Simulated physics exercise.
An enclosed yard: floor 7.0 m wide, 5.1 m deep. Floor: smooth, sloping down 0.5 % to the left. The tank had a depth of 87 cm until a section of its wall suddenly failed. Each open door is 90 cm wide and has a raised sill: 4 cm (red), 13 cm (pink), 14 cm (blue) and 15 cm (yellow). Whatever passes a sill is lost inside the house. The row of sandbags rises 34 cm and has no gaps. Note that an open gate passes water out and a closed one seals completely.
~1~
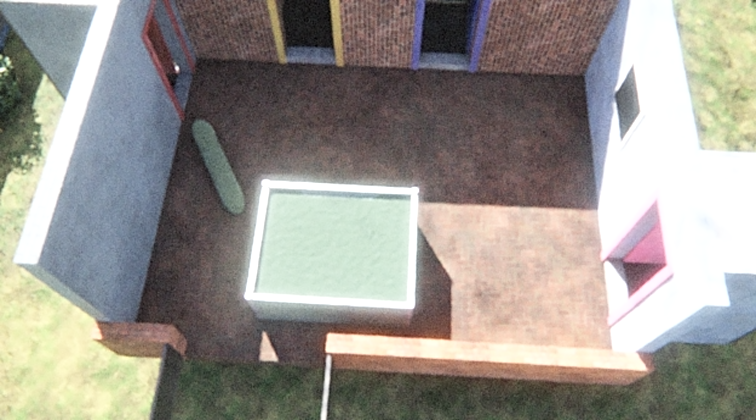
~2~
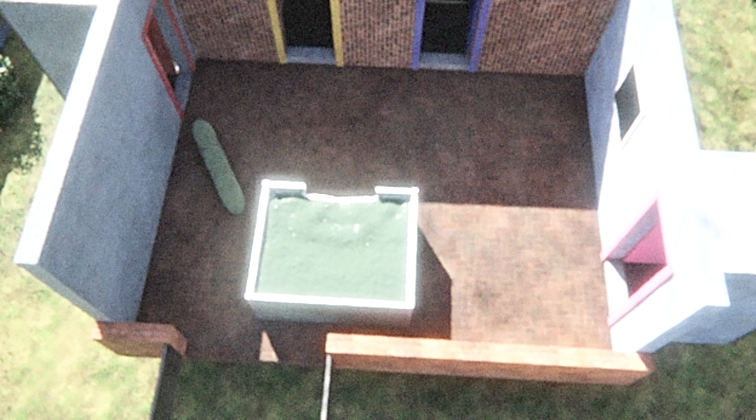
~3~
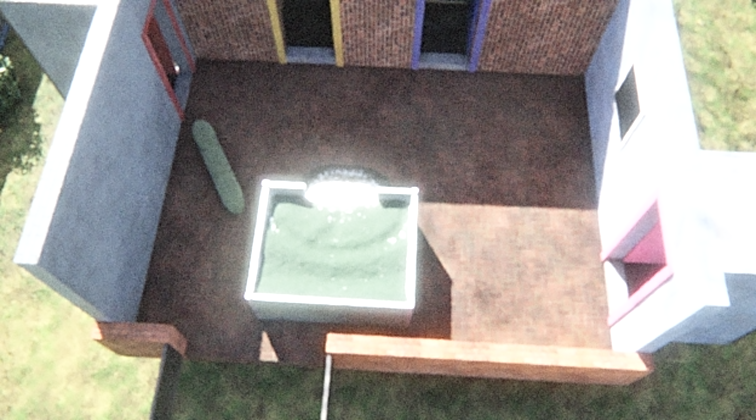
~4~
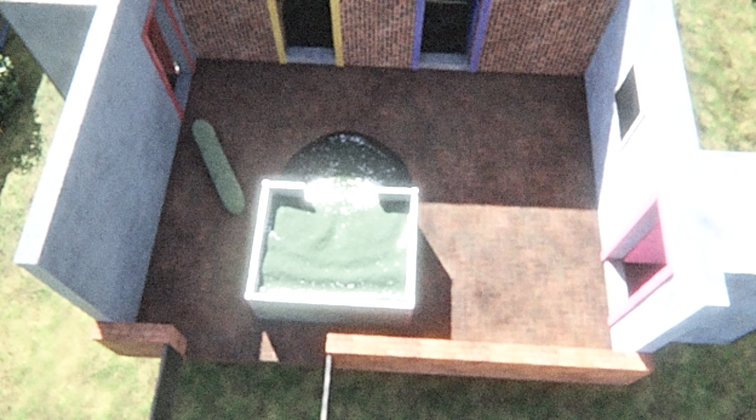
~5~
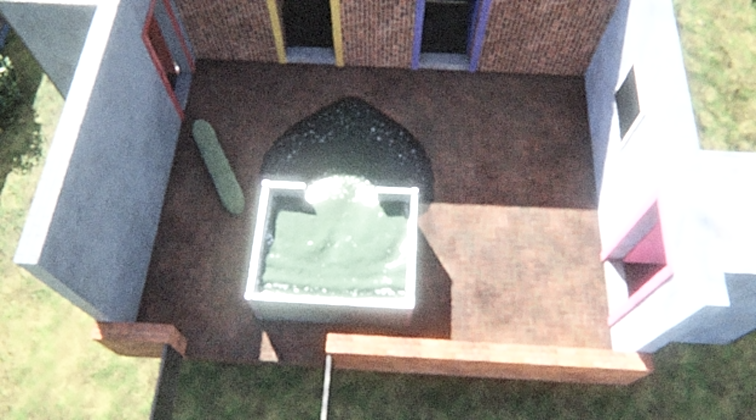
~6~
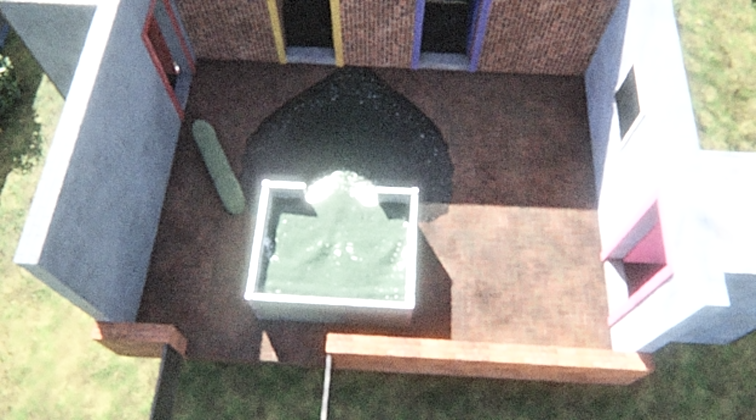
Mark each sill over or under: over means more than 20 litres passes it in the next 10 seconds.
Red door - over; pink door - under; blue door - over; yellow door - over.
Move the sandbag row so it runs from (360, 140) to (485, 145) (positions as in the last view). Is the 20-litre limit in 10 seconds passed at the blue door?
Limit check - blue: Pass, within.
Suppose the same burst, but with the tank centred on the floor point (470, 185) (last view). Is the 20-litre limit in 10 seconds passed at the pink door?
So the pink door keeps within it.
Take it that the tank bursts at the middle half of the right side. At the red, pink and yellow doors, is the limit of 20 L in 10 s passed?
The red door comes out more than that, the pink door more than that and the yellow door less than that.
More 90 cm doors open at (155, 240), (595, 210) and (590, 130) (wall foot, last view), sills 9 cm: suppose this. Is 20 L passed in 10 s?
In that order: Short of it, short of it, beyond it.
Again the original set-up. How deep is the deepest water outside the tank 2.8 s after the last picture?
Up to near 27 cm.
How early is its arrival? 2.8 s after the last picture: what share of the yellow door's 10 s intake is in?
90 per cent, roughly.
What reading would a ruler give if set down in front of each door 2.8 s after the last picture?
You'd see red at 18 cm, pink at 0 cm, blue at 17 cm and yellow at 22 cm.
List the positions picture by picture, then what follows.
The first frame shows the tank at (336, 244) is whole and still, 87 cm deep.
In the second frame, the front is at a hidden place, 0.6 m from the gap on the tank's far side; 0.3 m2 of floor is under water; 87 cm left at the back of the tank.
In the third frame, the front is at (321, 171), 0.9 m from the gap on the tank's far side; 1.0 m2 of floor is under water; 86 cm left at the back of the tank.
In the fourth frame, the front is at (343, 135), 1.5 m from the gap on the tank's far side; 2.3 m2 of floor is under water; 78 cm left at the back of the tank.
In the fifth frame, water pours out on the tank's far side and has run 2.3 m, to (350, 100); typically 6 cm deep outside, 73 cm at the tank's back.
In the sixth frame, the front is at (349, 70), 2.9 m from the gap on the tank's far side; 6.9 m2 of floor is under water; 74 cm left at the back of the tank.
Then, 0.7 s after the last picture water covers 40 % of the floor and is deepest (46 cm) near (343, 212); red door not reached, pink door not reached, blue door 24 cm at the sill, 3 L in, yellow door 32 cm at the sill, 42 L in.
Then, 1.5 s after the last picture water covers 45 % of the floor and is deepest (40 cm) near (207, 61); red door 17 cm at the sill, 13 L in, pink door not reached, blue door 25 cm at the sill, 36 L in, yellow door 30 cm at the sill, 123 L in.
Then, 2.8 s after the last picture water covers 55 % of the floor and is deepest (27 cm) near (197, 60); red door 18 cm at the sill, 125 L in, pink door not reached, blue door 17 cm at the sill, 60 L in, yellow door 22 cm at the sill, 175 L in.
Then, 5.3 s after the last picture water covers 90 % of the floor and is deepest (16 cm) near (185, 110); red door 15 cm at the sill, 299 L in, pink door 4 cm at the sill, 0 L in, blue door 10 cm at the sill, 66 L in, yellow door 14 cm at the sill, 193 L in.
Then, 9.3 s after the last picture water covers 95 % of the floor and is deepest (10 cm) near (420, 327); red door 10 cm at the sill, 430 L in, pink door 6 cm at the sill, 0 L in, blue door 7 cm at the sill, 66 L in, yellow door 9 cm at the sill, 193 L in.
